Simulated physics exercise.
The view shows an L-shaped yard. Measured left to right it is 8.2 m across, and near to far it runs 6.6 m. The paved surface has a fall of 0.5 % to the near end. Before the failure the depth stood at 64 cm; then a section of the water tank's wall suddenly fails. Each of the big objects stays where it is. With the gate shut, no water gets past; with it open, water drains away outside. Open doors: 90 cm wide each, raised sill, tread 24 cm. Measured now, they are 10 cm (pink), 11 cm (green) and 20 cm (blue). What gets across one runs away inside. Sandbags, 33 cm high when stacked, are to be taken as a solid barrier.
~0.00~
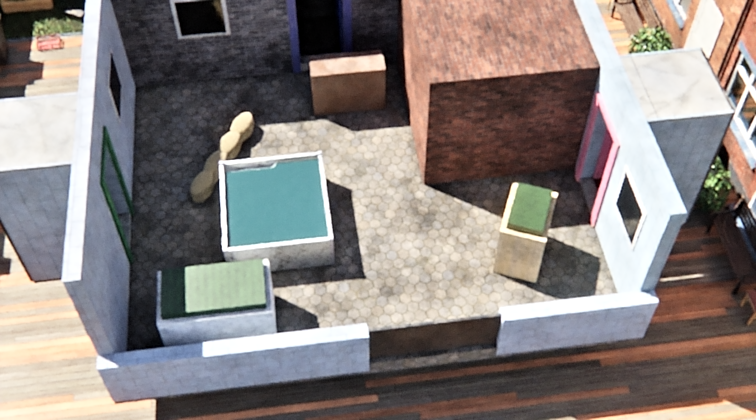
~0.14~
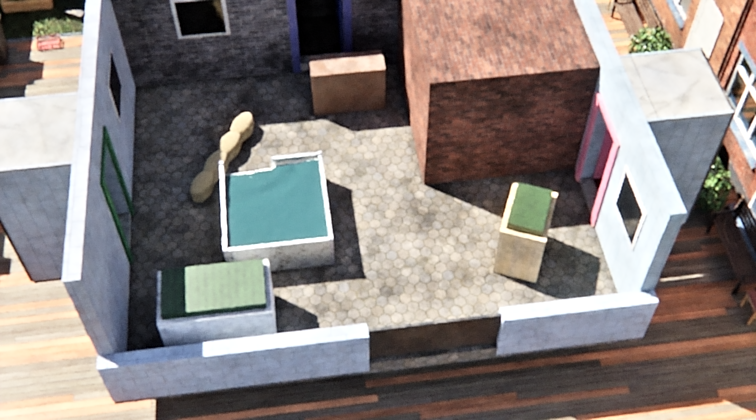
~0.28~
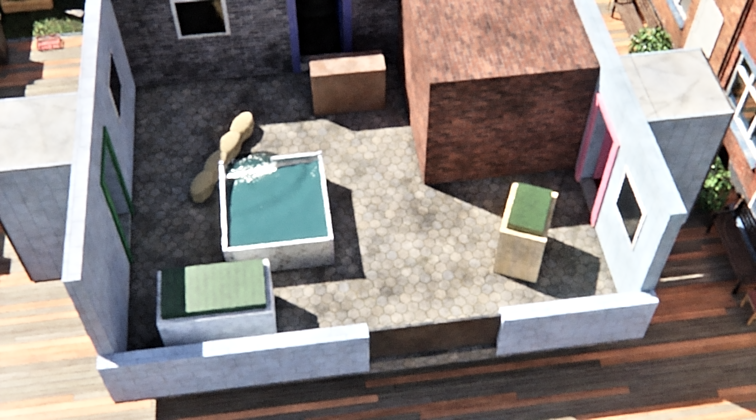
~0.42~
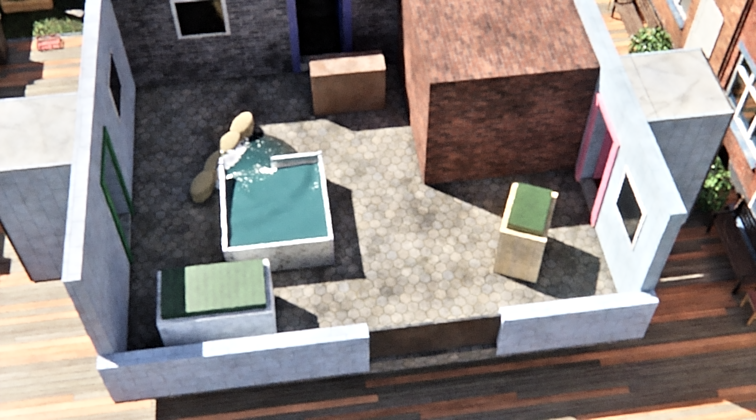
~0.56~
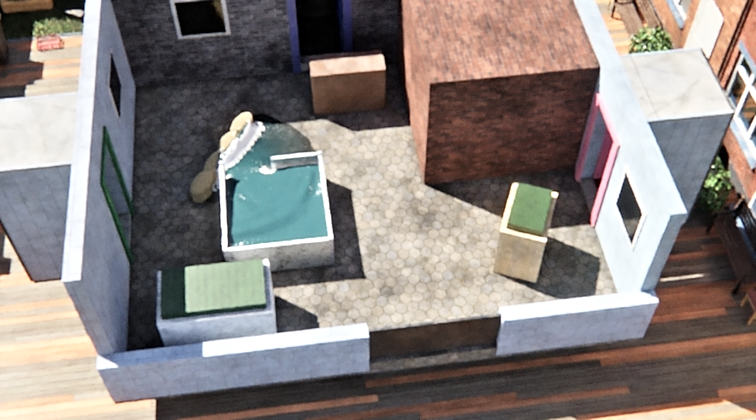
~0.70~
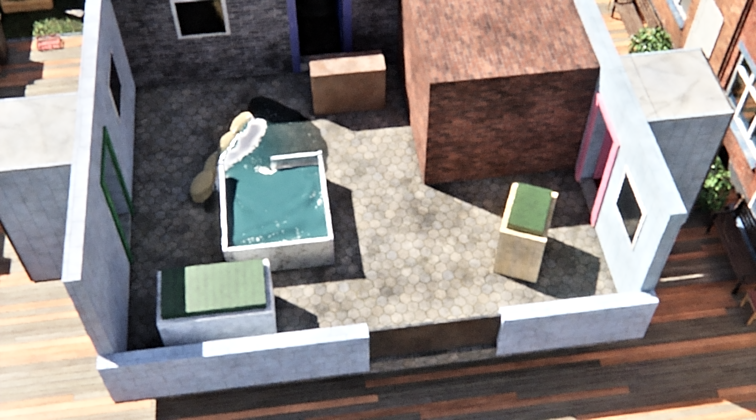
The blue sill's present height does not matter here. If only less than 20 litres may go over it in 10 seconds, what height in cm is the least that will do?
It needs to be about 26 cm high.
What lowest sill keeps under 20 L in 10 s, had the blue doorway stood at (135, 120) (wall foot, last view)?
7.5 cm.
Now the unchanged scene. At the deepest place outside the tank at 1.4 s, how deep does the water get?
46 cm.
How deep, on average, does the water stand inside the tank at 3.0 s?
Roughly 29 cm.
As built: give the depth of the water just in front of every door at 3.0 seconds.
In cm: Pink 0, green 0, blue 20.
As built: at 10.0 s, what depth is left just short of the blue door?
6.0 cm.
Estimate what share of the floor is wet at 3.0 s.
Some 35 per cent of it.
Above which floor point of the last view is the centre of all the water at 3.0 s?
(288, 171) or so.
After 1.4 s water covers 15 % of the floor, deepest (46 cm) near (231, 170); 21 cm at the blue door, 0 litres in over its 20 cm sill.
After 3.0 s water covers 35 % of the floor, deepest (30 cm) near (404, 117); 20 cm at the blue door, 41 litres in over its 20 cm sill.
After 10.0 s water covers 85 % of the floor, deepest (14 cm) near (128, 349); 6 cm at the blue door, 47 litres in over its 20 cm sill.
At the blue door as built, the water arrived by 1.3 s and peaked near 25 cm at 1.6 s.
With a sill of 22 cm, 36 litres would have come in within the 10 s; with 30.5 cm, 7 litres. So under 20 litres takes about 26 cm.
